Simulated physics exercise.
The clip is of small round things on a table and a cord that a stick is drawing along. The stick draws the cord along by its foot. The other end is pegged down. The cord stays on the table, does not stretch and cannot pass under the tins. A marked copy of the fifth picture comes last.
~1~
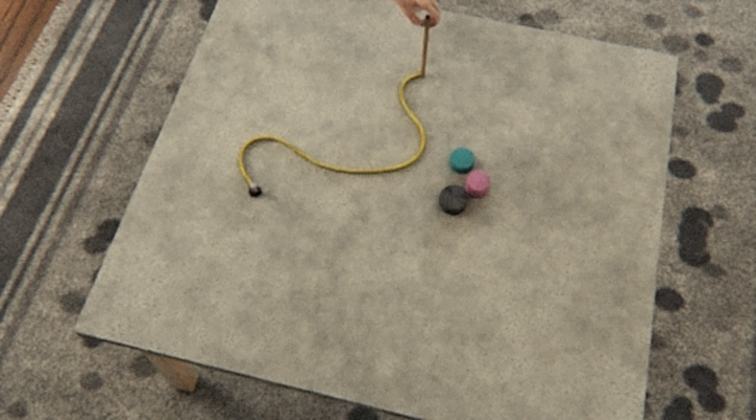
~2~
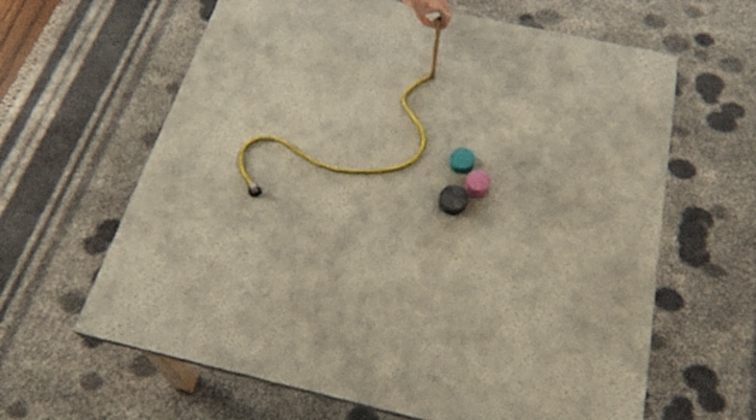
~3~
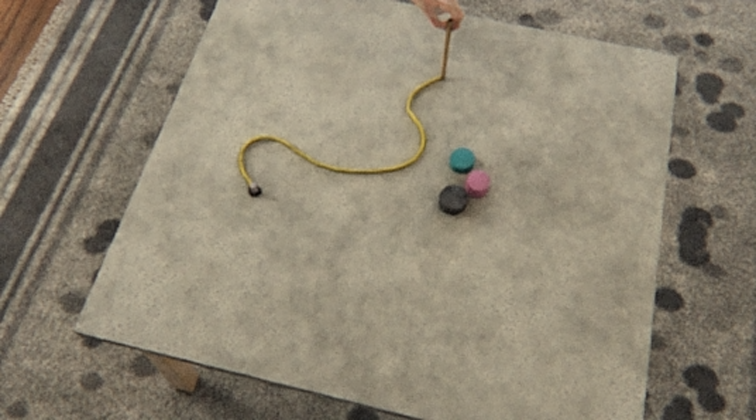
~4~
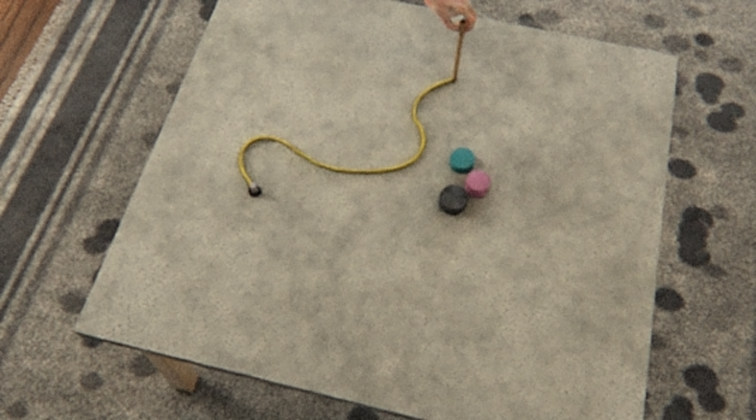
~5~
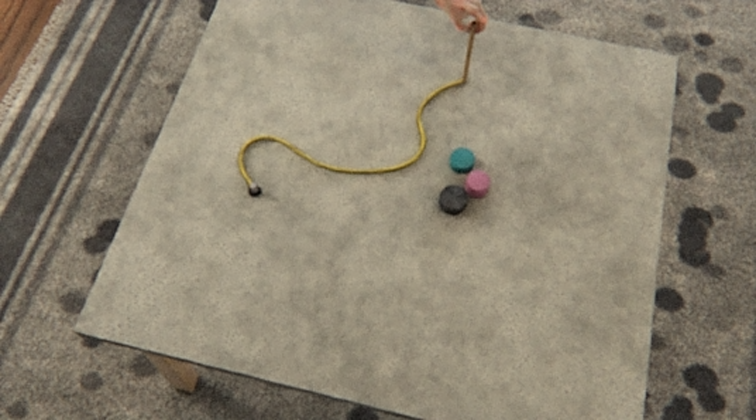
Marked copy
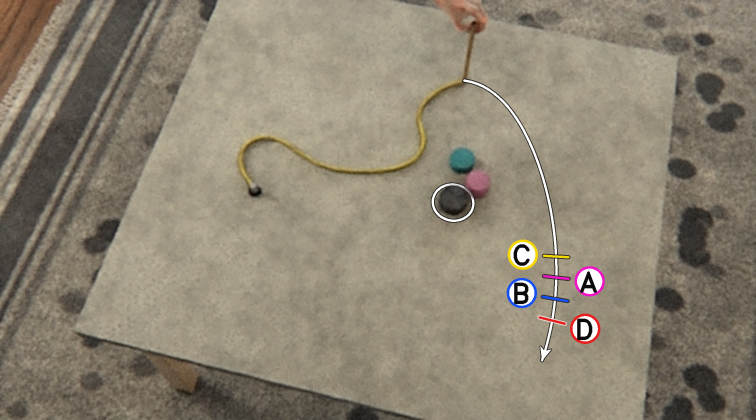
The clip opens on a yellow cord curving across a gray table, one end pegged down at the left, with turquoise, pink and black round tins clustered nearby. A hand holding a thin stick at the cord's other end moves steadily a short way right, drawing that end along and straightening its upper bend slightly.
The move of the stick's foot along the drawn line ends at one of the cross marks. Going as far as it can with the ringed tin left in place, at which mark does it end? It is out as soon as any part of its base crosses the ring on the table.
It can go as far as B.
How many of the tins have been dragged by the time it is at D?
By then, three.
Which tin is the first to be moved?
The turquoise one.
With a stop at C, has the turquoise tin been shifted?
No.
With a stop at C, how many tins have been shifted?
The count is none.
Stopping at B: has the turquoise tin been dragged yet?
By then, yes.
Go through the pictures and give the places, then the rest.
In the first picture, pink tin (478, 184); turquoise tin (462, 161); black tin (454, 200).
In the second picture, black tin (454, 200); peg (254, 188).
In the third picture, pink tin (478, 184); turquoise tin (462, 161).
In the fourth picture, black tin (454, 200); peg (254, 188).
In the fifth picture, pink tin (478, 184); turquoise tin (462, 161); black tin (454, 200).
On the marked copy, A at (556, 278); B at (555, 299); C at (556, 257); D at (552, 321); the ring at (453, 202); the route from (464, 81) via (549, 200) to (542, 360).
With B. Early on, foot of the stick (527, 137); black tin (454, 200).
Further on, foot of the stick (552, 220); black tin (454, 200).
At the end, foot of the stick (555, 299); turquoise tin (455, 177); black tin (454, 200); the black tin is still in its ring.
As for the rest, A is safe but short; C is safe but short; D drags the ringed tin to (448, 211).
